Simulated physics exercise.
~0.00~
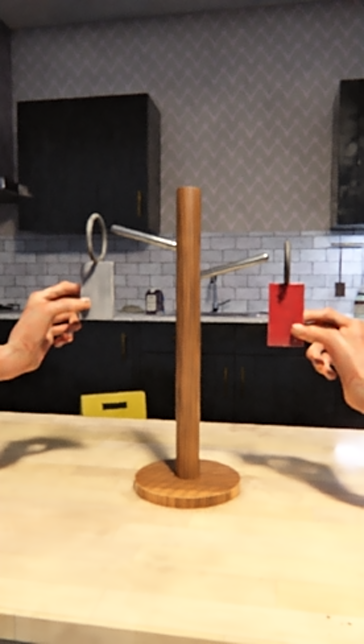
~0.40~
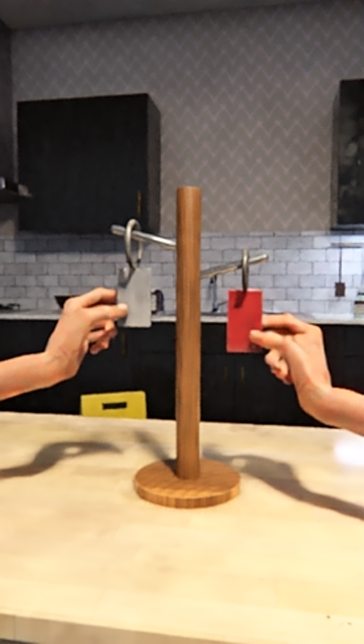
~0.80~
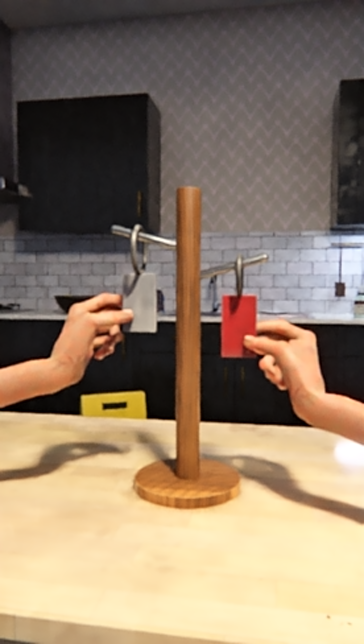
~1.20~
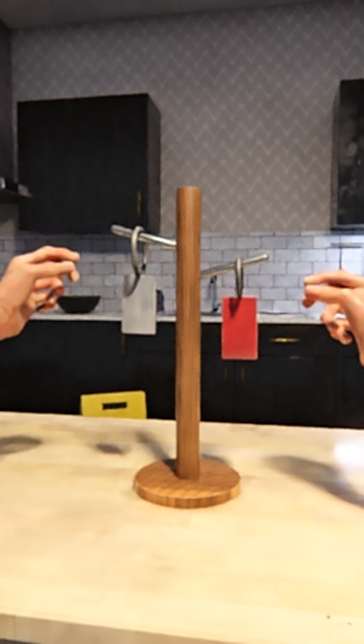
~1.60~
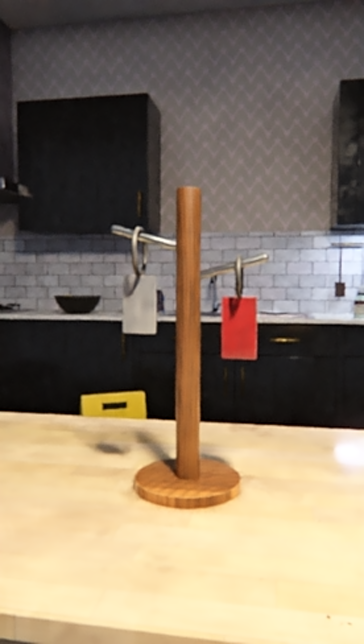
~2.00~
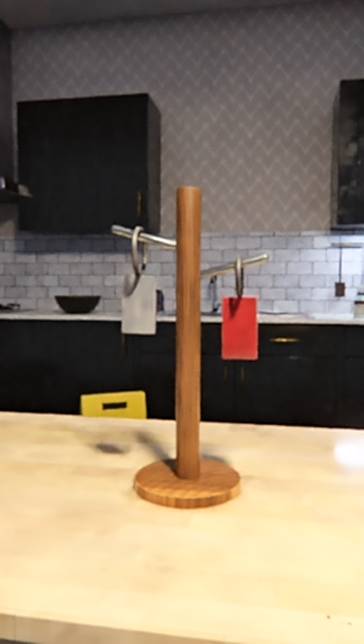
Two hands hang a grey tag and a red tag on a wooden stand's pegs, then withdraw, leaving both hanging.
